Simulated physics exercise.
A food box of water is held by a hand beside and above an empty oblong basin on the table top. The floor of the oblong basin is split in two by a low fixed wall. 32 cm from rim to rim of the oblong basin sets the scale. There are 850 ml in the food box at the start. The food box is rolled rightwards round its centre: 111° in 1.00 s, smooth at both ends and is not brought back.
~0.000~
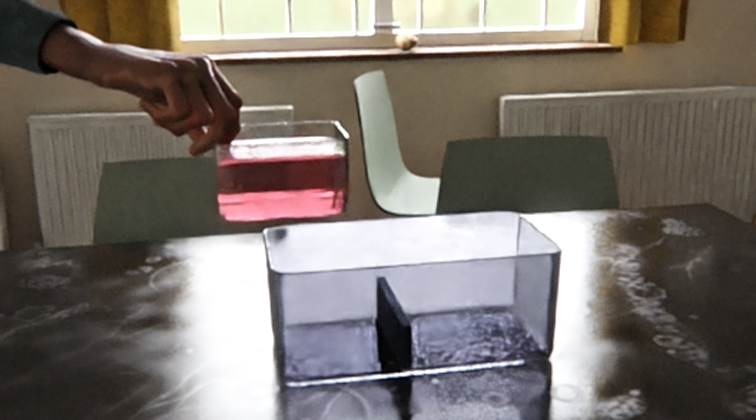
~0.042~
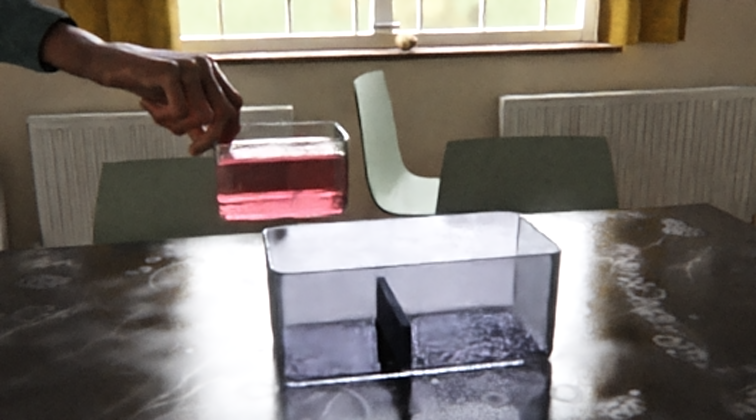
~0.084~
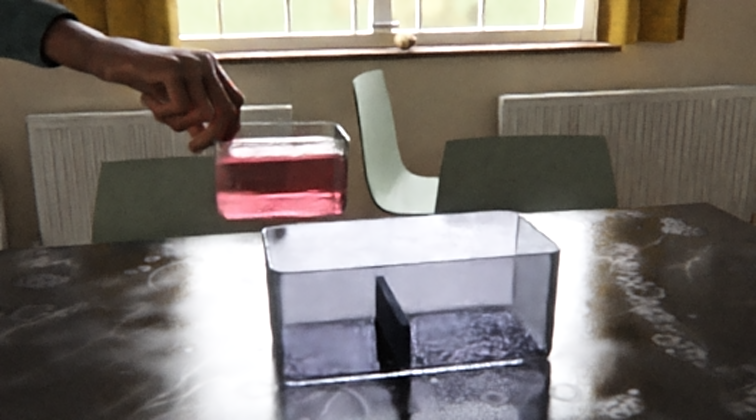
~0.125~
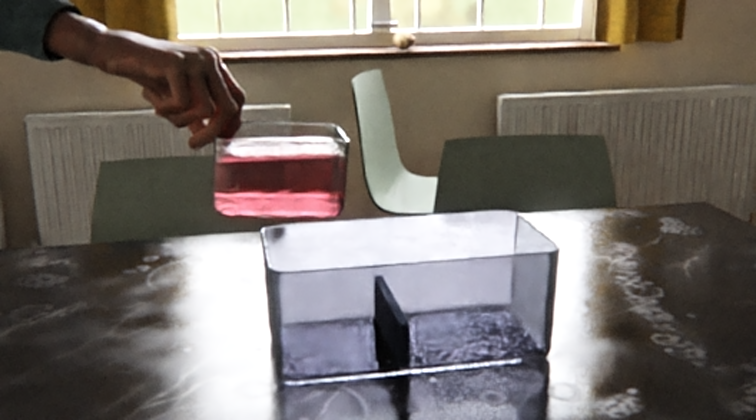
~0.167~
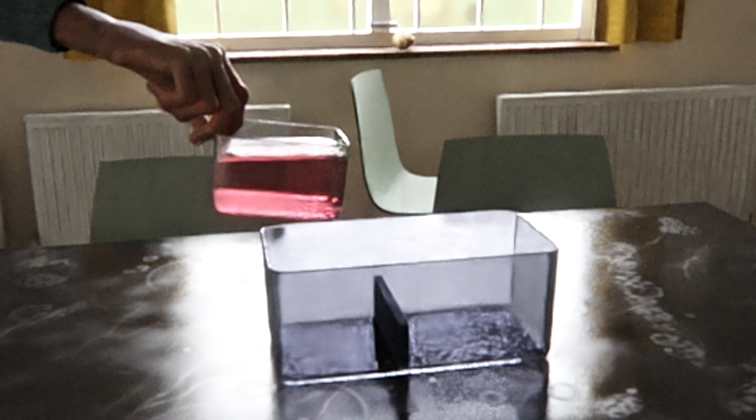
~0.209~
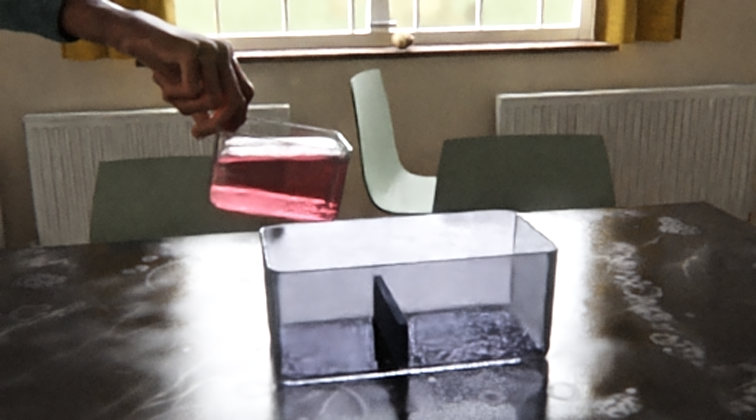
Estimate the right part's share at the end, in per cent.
Roughly 57 per cent is in the right part.
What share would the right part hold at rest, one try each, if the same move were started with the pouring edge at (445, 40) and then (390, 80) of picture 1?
Roughly 85 per cent the first time and 95 per cent the second.
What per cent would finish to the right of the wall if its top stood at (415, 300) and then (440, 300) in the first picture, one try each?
Respectively 25 and 5 %.
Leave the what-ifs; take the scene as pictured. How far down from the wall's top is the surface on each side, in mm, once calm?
Near 38 mm for the left and near 36 mm for the right.
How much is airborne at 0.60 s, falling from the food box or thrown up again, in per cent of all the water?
Roughly 26 %.
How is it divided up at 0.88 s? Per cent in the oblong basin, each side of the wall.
Near 30 on the left, 58 on the right.
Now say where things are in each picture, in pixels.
The first picture shows tilt 0°; pouring edge (342, 132); surface from (218, 152) to (340, 146); the oblong basin's rim runs from (268, 251) to (540, 232); the wall's top is at (393, 301).
The second picture shows tilt 0°; pouring edge (342, 132); surface from (217, 152) to (339, 146).
The third picture shows tilt 2°; pouring edge (342, 133); surface from (217, 151) to (339, 146).
The fourth picture shows tilt 4°; pouring edge (342, 135); surface from (216, 150) to (339, 146).
The fifth picture shows tilt 7°; pouring edge (343, 139); surface from (216, 149) to (340, 147).
The sixth picture shows tilt 12°; pouring edge (344, 143); surface from (216, 150) to (340, 146).
After 0.60 s the tilt is 72° and 54 per cent is still to pour, 3 is left of the wall and 16 right of it.
After 0.88 s the tilt is 107° and 9 per cent is still to pour, 31 is left of the wall and 57 right of it.
After 1.18 s the tilt is 111° and 0 per cent is still to pour, 42 is left of the wall and 57 right of it.
After 1.50 s the tilt is 111° and 0 per cent is still to pour, 42 is left of the wall and 57 right of it.
In the end 42 per cent lies left of the wall, 57 right of it and 0 outside.
